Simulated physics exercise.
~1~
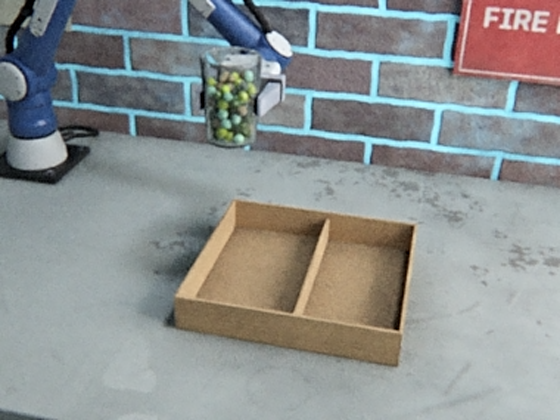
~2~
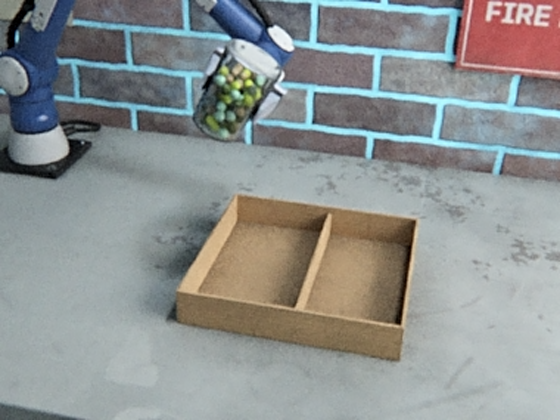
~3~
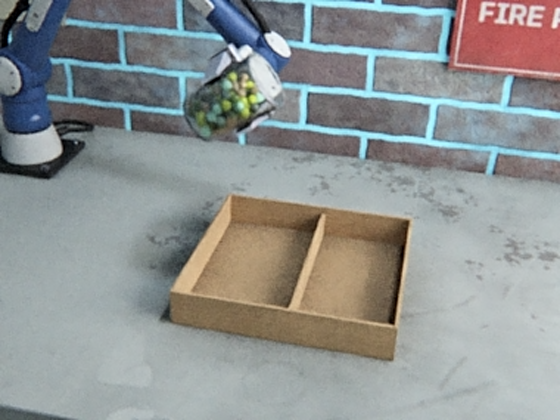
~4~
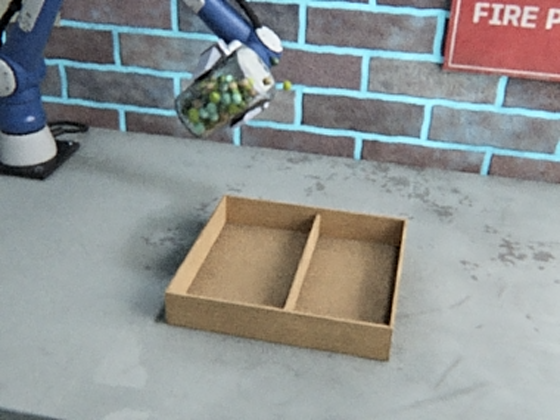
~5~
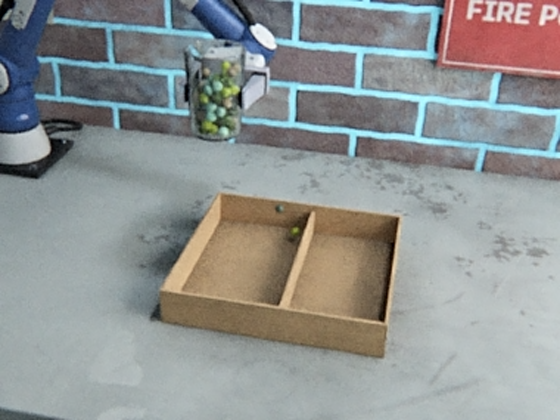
The clip shows a robot arm holding a clear tumbler of colourful round sweets beside a divided tray on a grey table. The arm tips the tumbler, a couple of sweets spill out, and it returns upright, still holding nearly all of them, with the few spilled sweets in the tray.
